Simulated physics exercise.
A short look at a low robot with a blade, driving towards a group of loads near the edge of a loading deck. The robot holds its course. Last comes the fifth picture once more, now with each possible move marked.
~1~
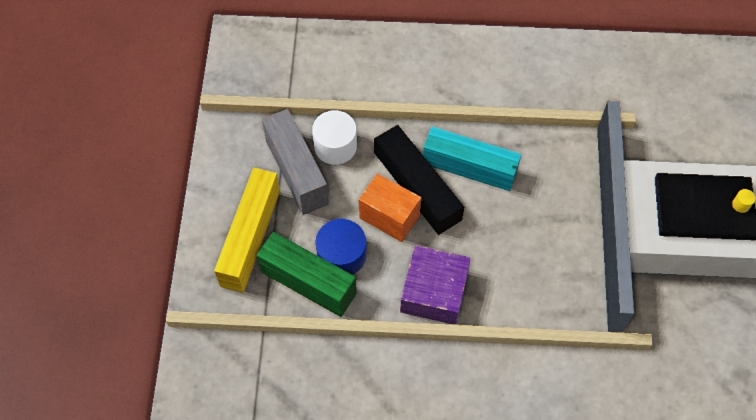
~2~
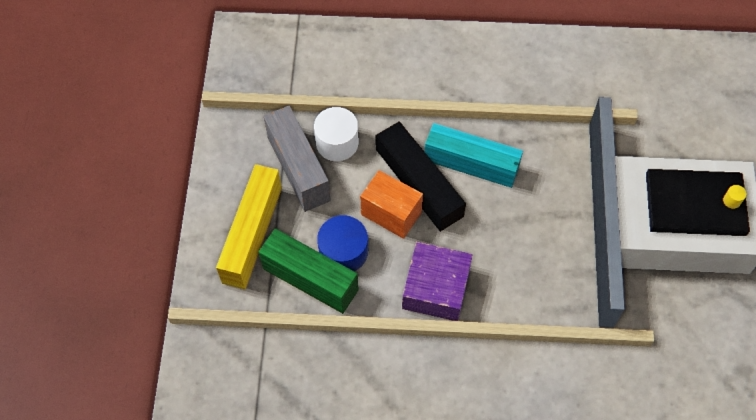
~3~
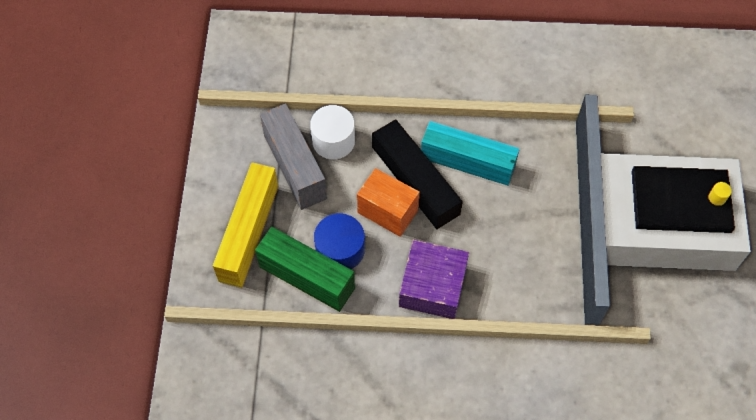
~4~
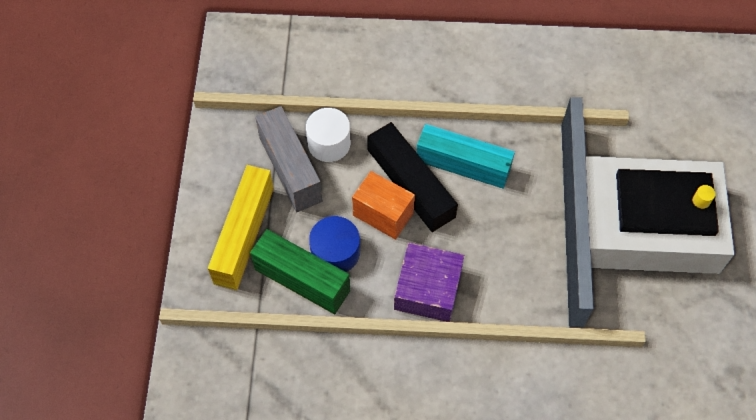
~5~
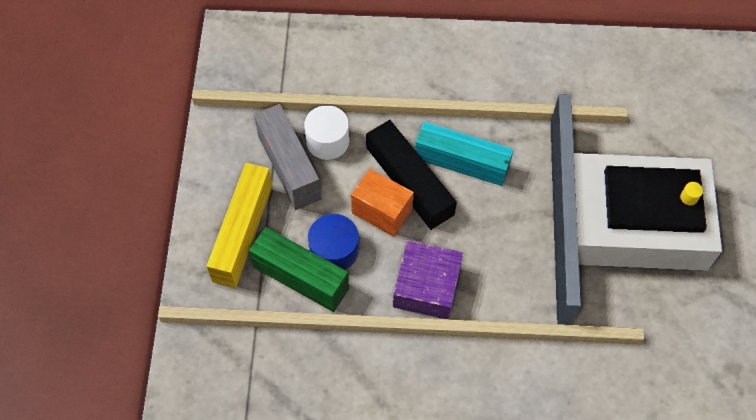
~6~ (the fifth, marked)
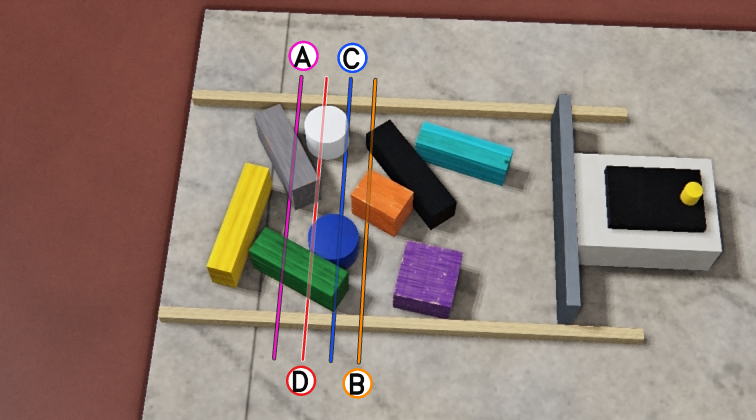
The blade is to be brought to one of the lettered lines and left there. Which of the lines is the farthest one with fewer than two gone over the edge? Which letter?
As far as mark A.
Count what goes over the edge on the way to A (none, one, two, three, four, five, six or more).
By then, one.
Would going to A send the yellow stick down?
Yes.
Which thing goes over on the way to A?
The yellow stick.
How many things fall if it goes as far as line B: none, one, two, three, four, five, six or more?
By then, none.
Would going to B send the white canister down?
By then, no.
On the marked copy, A at (289, 208); B at (368, 211); C at (342, 210); D at (316, 209).
With A. Early on, robot (545, 193); turquoise stick (412, 145); black stick (401, 179).
Further on, robot (444, 189); yellow stick (222, 221); green stick (247, 279).
At the end, robot (368, 186); yellow stick over the edge; green stick (170, 290); one fallen.
As for the rest, B is within the limit but short; C is within the limit but short; D is within the limit but short.
